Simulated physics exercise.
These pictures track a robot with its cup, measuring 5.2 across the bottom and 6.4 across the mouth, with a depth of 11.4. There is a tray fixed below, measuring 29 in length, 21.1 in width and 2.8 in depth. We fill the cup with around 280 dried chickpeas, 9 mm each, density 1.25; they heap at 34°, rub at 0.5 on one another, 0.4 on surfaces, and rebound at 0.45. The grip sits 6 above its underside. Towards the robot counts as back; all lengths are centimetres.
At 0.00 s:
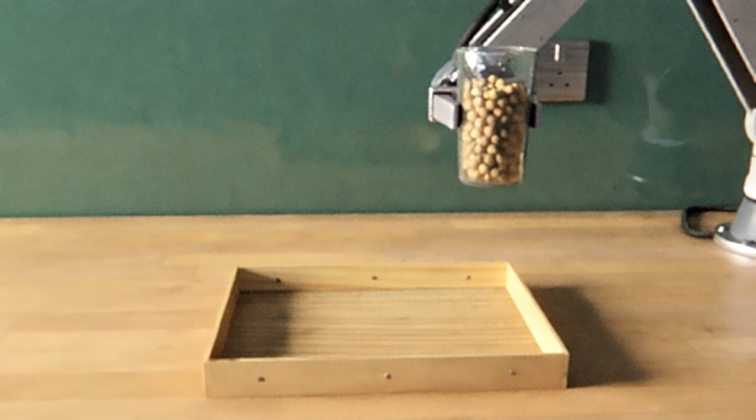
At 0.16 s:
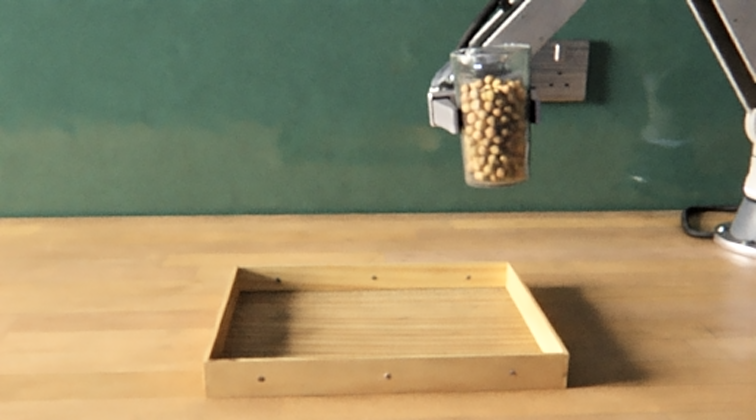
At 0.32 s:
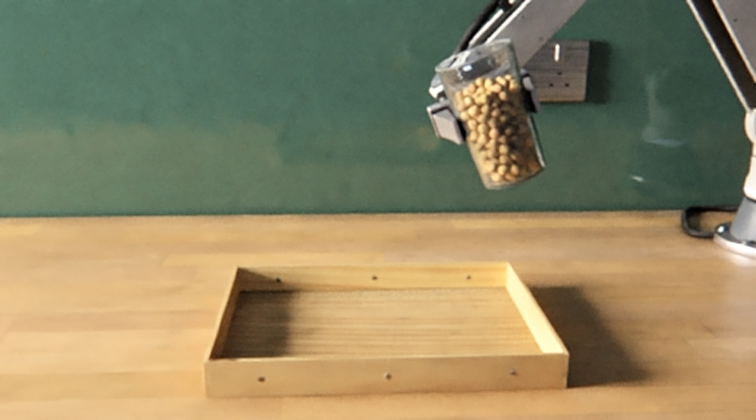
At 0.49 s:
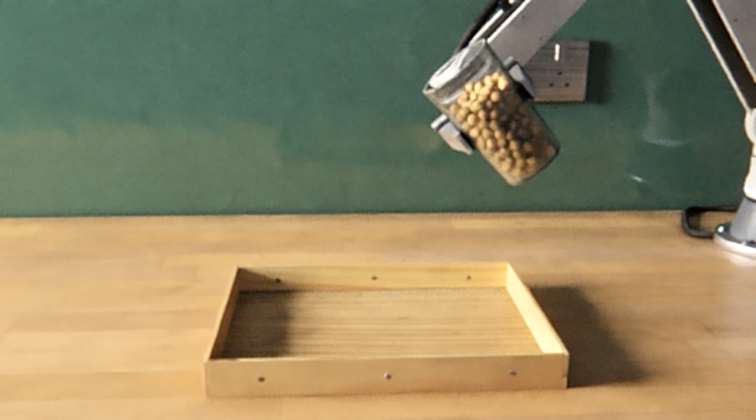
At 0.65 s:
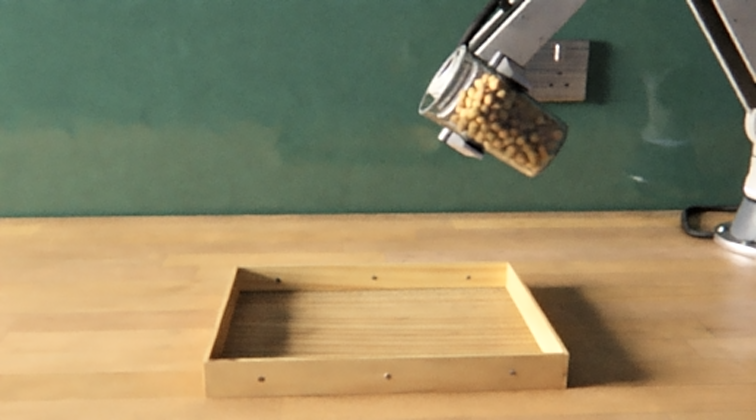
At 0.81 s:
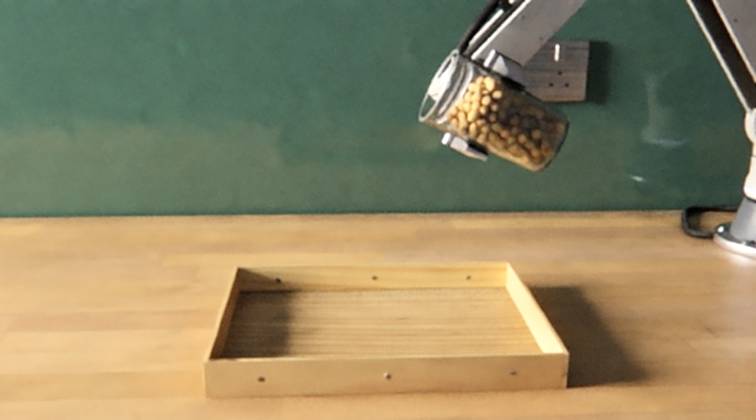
Above a wooden tray on a table, a robot arm tilting a clear cup of dried chickpeas steeply to the left.
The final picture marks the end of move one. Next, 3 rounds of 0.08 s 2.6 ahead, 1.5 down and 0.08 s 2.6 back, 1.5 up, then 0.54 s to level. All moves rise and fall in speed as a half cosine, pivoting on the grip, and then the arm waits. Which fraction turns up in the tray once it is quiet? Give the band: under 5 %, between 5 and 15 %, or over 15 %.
Band: Between 5 and 15 %.
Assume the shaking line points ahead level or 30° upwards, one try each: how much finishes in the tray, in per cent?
First try about 20 %, second try about 30 %.
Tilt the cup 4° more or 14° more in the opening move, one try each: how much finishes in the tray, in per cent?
Estimates: 10 % then 20 %.
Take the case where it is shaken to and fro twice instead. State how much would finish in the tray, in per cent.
It would then be around 10 per cent.
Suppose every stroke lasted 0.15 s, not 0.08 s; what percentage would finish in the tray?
Estimate: Near 0 per cent.
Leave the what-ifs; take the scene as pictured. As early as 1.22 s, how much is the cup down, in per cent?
Roughly 5 per cent by then.
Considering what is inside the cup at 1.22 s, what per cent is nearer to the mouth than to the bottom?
Something near 40 per cent is there.
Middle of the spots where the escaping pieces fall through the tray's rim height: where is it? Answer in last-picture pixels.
Their middle sits near (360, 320).
After 1.22 s, tilted 63° forward, highest piece 22 above the table; 268 in the cup, 10 in the tray, 5 in flight or on a rim.
After 1.63 s, tilted 20° forward, highest piece 25 above the table; 259 in the cup, 23 in the tray, 1 on the table or floor.
After 2.03 s, level, highest piece 25 above the table; 259 in the cup, 23 in the tray, 1 on the table or floor.
After 3.08 s, level, highest piece 25 above the table; 259 in the cup, 23 in the tray, 1 on the table or floor.
At rest, 259 in the cup, 23 in the tray, 1 on the table or floor. That is 8 % in the tray.
